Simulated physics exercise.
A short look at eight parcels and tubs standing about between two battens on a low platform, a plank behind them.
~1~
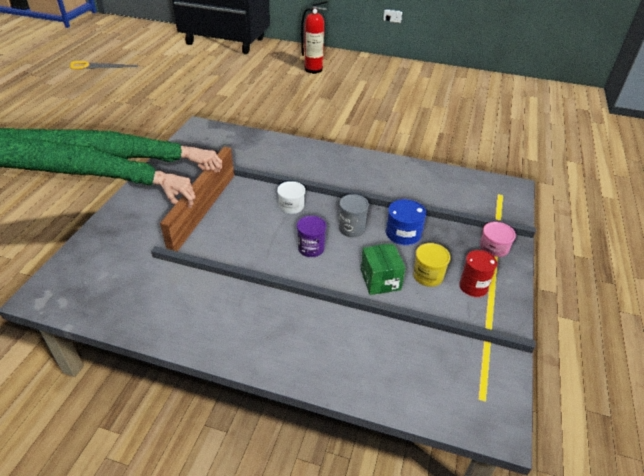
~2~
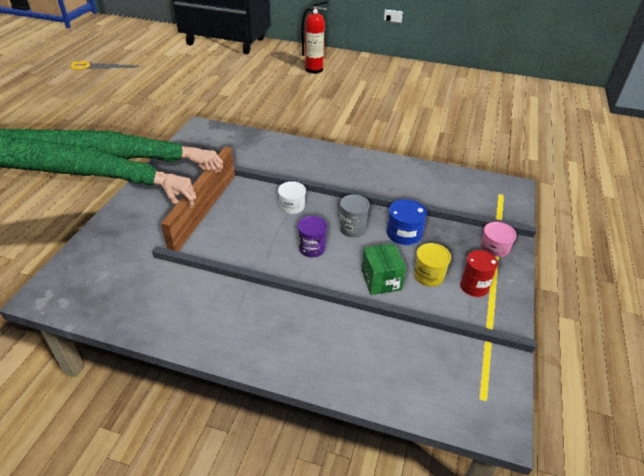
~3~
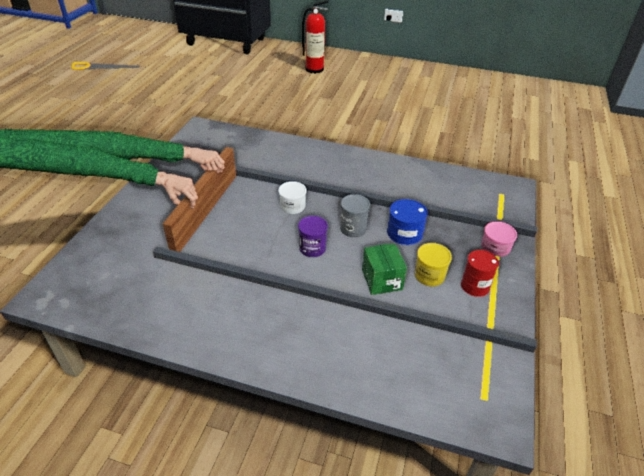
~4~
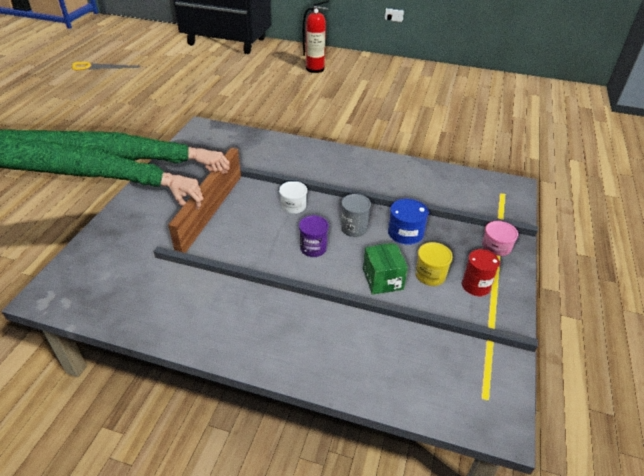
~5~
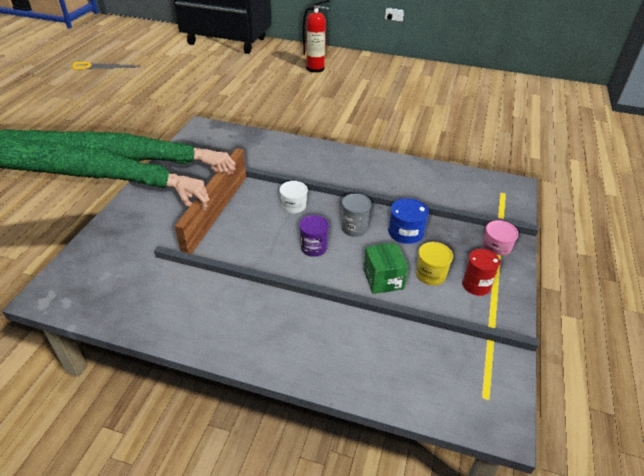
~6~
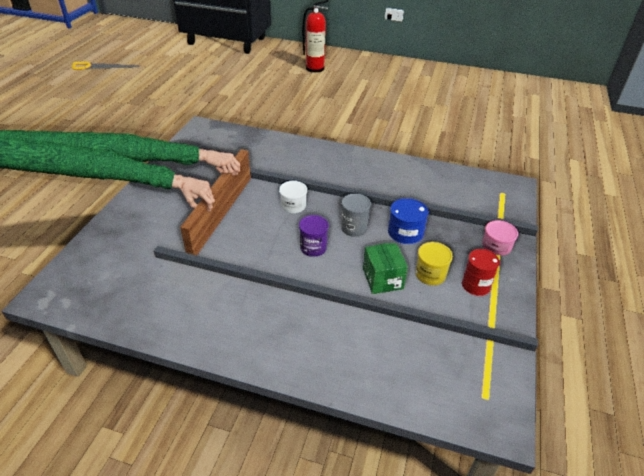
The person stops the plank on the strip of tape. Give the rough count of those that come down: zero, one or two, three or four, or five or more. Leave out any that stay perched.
Outcome: The number that fall off is three or four.
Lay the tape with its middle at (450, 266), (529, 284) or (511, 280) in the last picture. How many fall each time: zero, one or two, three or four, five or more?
The falls would be not one; 5 or more; 3 or 4.
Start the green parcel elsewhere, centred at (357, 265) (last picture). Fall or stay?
From there it remains up.
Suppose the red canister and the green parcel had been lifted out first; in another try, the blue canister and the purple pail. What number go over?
Fallen: 3, and 2 in the other try.
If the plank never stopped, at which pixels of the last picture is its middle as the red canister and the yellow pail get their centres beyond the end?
Near (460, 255) and (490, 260).
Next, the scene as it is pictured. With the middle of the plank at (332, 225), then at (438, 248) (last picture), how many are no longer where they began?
First 3, then 8.
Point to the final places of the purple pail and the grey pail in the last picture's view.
The purple pail at (514, 282), the grey pail at (515, 260).
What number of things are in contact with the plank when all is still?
That makes 4.
A little later, none off yet; pink pail at rest near (499, 238); red canister at rest near (480, 273); yellow pail at rest near (433, 264).
Next, none off yet; pink pail shifted about its own width near (518, 240); red canister shifted about its own width near (518, 284); yellow pail shifted about its own width near (485, 279).
When it is over, the number that fall off is three or four; down, blue canister, yellow pail, red canister and pink pail.
